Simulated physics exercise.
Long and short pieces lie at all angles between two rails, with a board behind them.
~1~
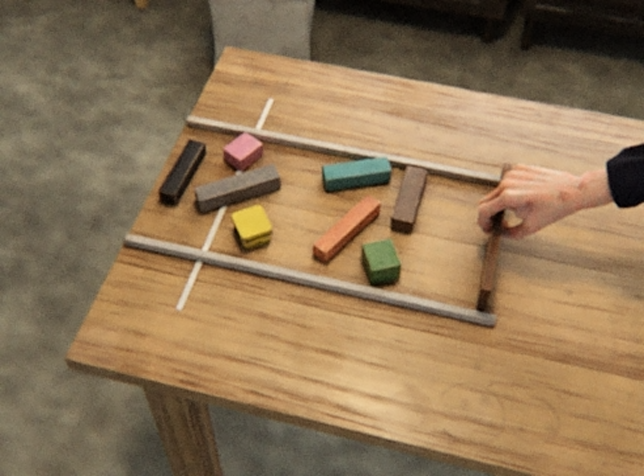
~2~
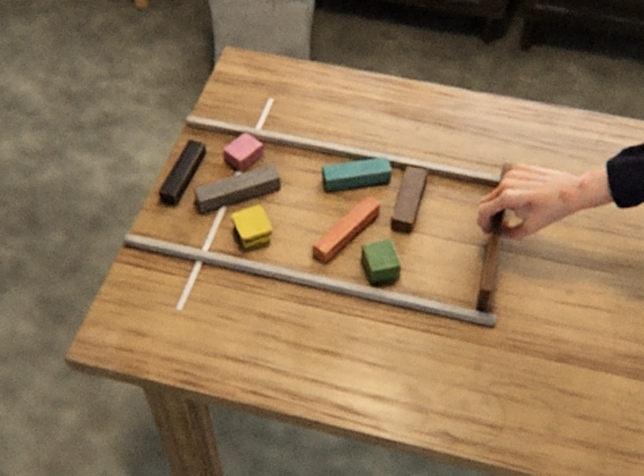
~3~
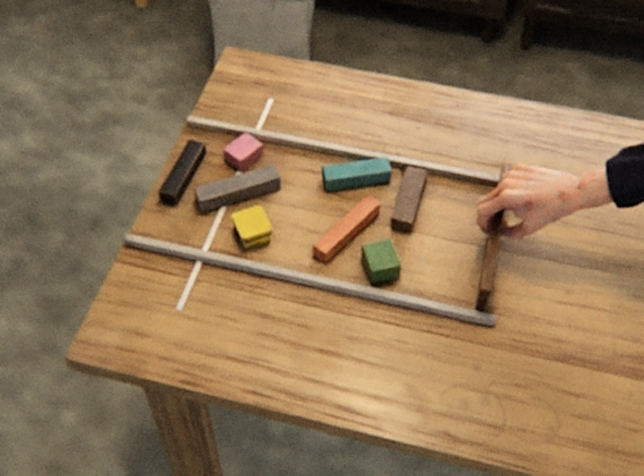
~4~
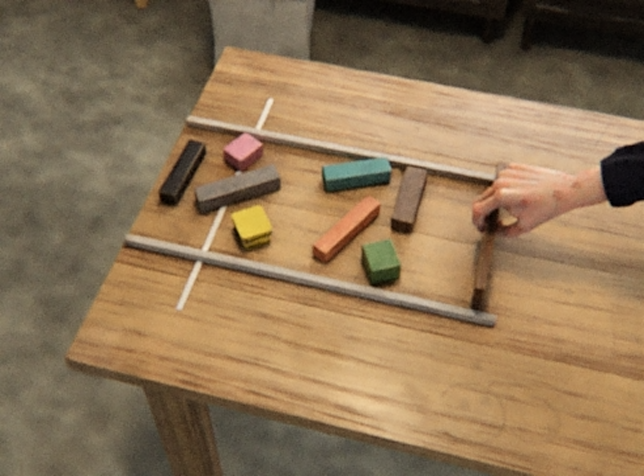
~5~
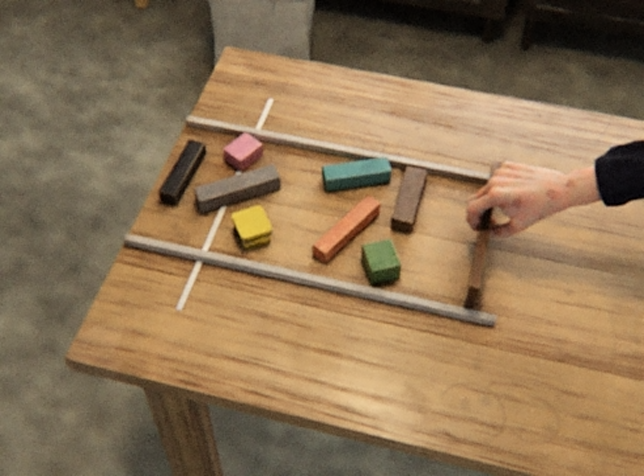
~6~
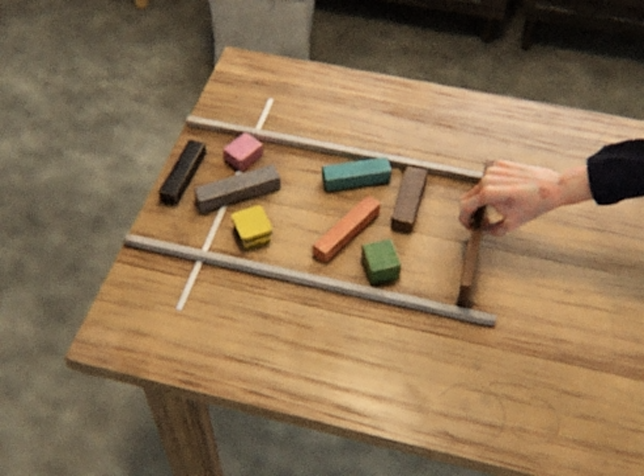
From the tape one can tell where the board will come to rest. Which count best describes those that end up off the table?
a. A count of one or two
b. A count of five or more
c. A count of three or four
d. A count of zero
Answer: A.
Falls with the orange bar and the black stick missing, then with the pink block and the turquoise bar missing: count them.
Counts - first: 0; second: 0.
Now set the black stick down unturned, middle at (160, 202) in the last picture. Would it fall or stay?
In that case it goes down.
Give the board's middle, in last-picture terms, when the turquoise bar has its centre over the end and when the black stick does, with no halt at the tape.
With the turquoise bar it sits around (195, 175), with the black stick around (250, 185).
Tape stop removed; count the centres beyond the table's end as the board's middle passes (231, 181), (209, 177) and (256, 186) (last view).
2, 4, 0.
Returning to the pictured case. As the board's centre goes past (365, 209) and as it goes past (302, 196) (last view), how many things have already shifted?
Counts: 4 and 6.
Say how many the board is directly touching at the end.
Looks like 2 of them, all told.
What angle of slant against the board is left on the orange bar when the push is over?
I'd estimate about 10 degrees.
Soon after, none off yet; black stick at rest near (183, 172); pink block at rest near (243, 152); grey bar at rest near (238, 189).
In the end, the number that fall off is one or two; gone, grey bar and black stick.
